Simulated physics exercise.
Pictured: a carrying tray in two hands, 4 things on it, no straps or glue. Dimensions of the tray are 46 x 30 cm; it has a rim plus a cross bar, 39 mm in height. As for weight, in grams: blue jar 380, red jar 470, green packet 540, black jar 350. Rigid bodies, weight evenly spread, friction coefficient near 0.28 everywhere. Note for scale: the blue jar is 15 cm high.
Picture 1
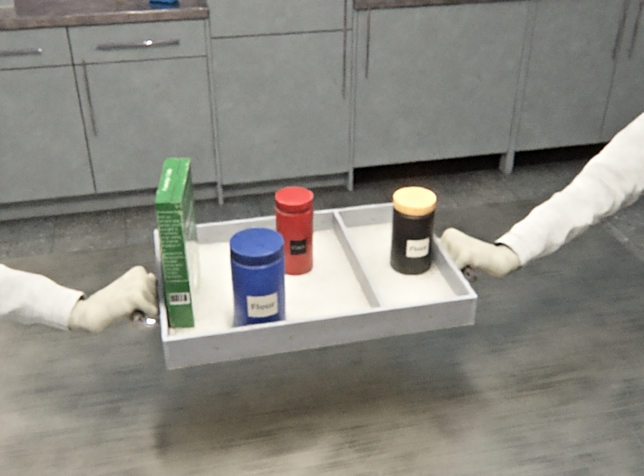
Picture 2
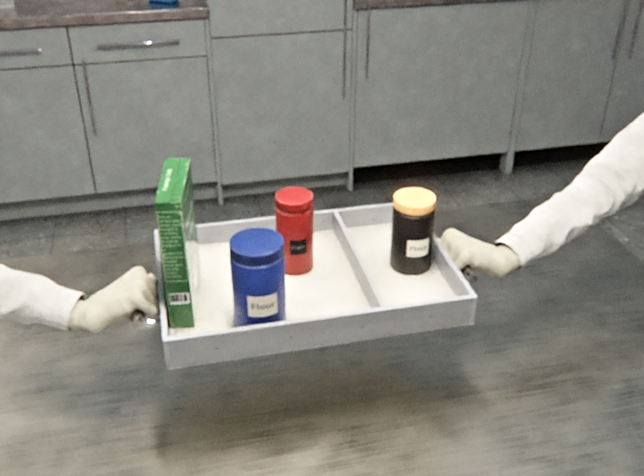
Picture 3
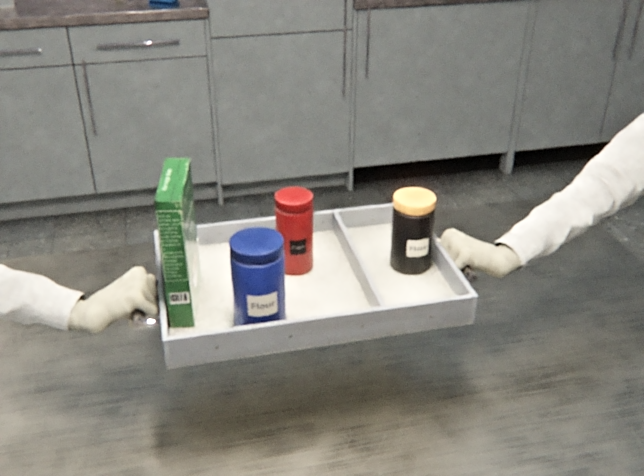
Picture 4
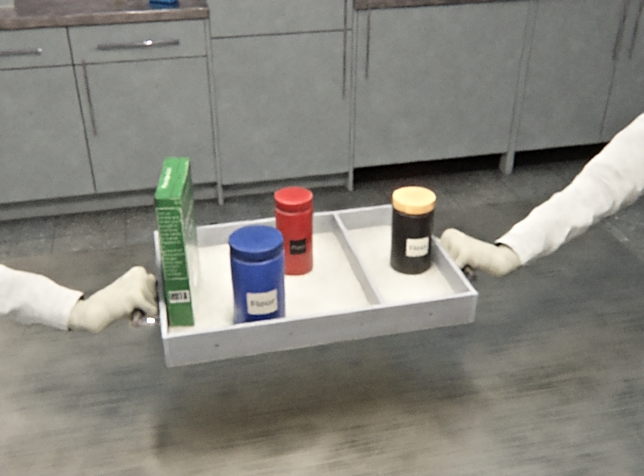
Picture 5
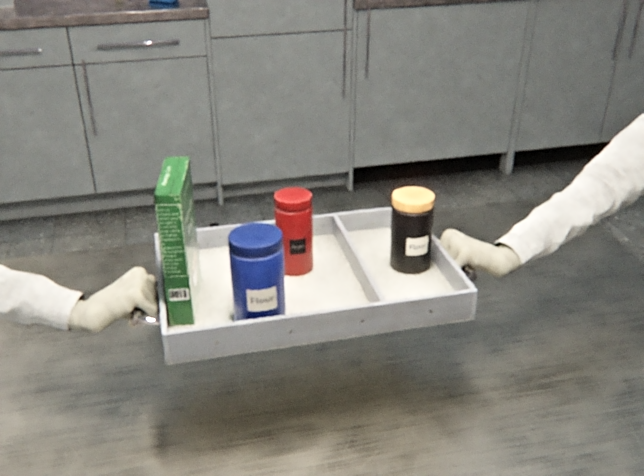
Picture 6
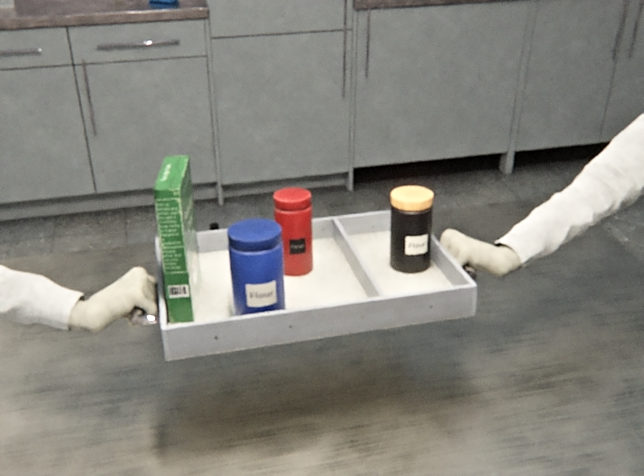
In a kitchen, two gloved hands hold a tray of containers and tilt it slightly.
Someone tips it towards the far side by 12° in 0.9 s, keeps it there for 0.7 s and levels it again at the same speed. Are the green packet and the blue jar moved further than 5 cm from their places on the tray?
Answer: Green packet - no; blue jar - no.
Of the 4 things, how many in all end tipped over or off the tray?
Altogether, 0.
Then, 0.60 s after the last picture, tray at 12°, far edge down.
Then, 1.60 s after the last picture, tray at 6°, far edge down.
At rest, all 4 in place, give or take 5 cm. In the last view, green packet near (180, 243), blue jar near (259, 284).
